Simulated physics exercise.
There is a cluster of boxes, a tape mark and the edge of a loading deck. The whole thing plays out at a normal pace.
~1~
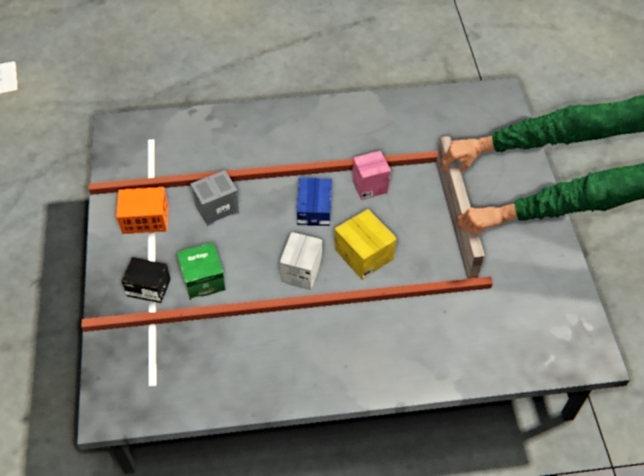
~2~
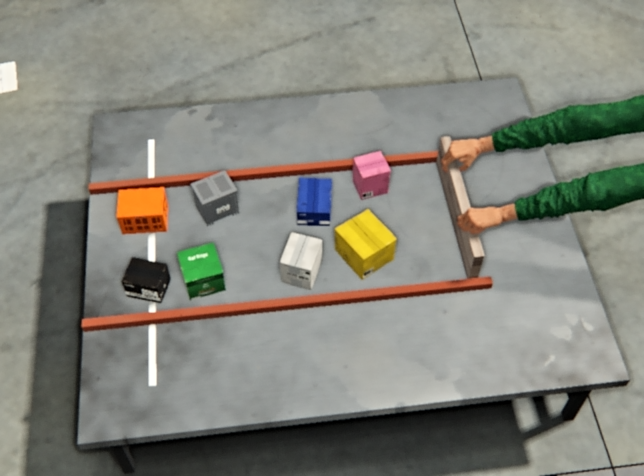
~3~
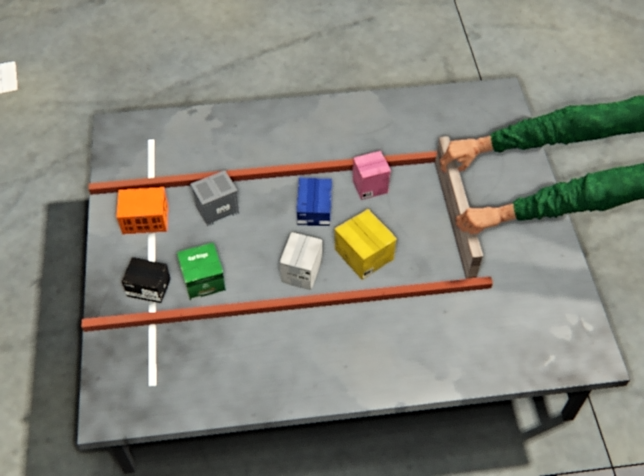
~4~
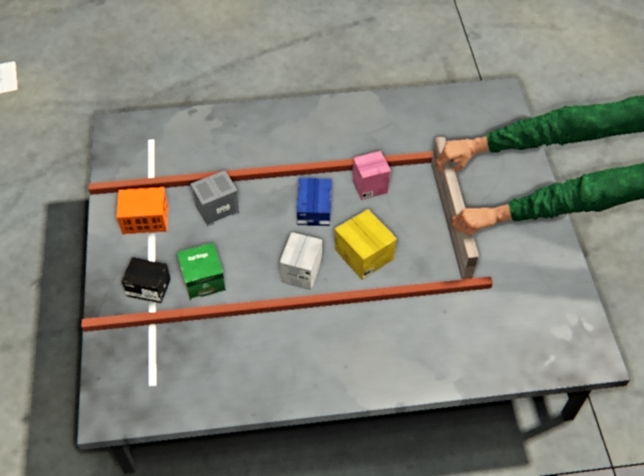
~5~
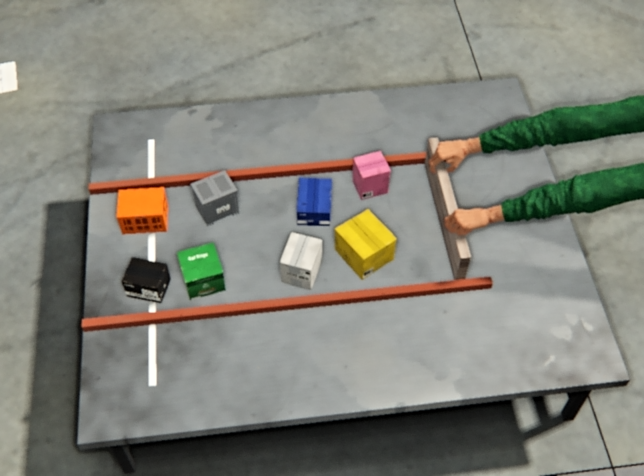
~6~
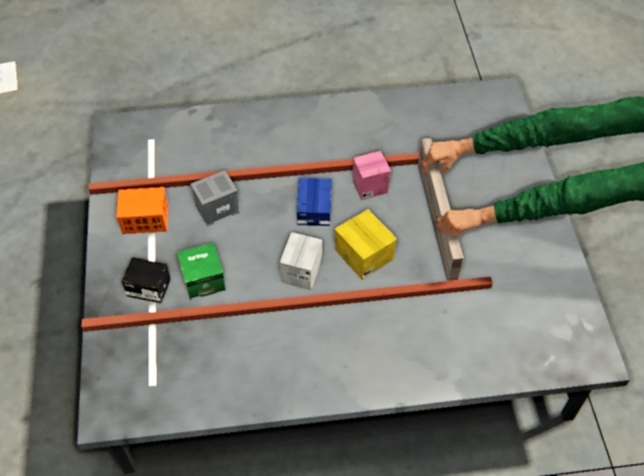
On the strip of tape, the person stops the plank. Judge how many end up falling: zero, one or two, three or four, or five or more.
My judgement: Three or four.
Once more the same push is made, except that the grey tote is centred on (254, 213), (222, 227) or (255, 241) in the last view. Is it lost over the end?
In order of the places given, the grey tote rests steady, then rests steady, then rests steady.
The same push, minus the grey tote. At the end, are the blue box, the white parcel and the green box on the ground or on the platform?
Obs.: Blue box is not lost, white parcel is not lost, green box does drop.
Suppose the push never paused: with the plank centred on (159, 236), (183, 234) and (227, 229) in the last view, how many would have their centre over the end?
By position: 4 / 2 / 0.
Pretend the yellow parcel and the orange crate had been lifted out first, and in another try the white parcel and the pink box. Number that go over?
1 in the first case and 2 in the second.
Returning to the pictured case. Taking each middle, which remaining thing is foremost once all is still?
That would be the white parcel.
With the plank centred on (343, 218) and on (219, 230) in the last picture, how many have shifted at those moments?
The first count is 4, and then it's 8.
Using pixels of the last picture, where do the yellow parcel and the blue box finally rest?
Yellow parcel at about (128, 260), blue box at about (109, 228).
Soon after, none off yet; orange crate at rest near (143, 211); black parcel at rest near (147, 280); green box at rest near (202, 271).
At rest, the number that fall off is three or four; fallen, grey tote, green box, black parcel and orange crate.
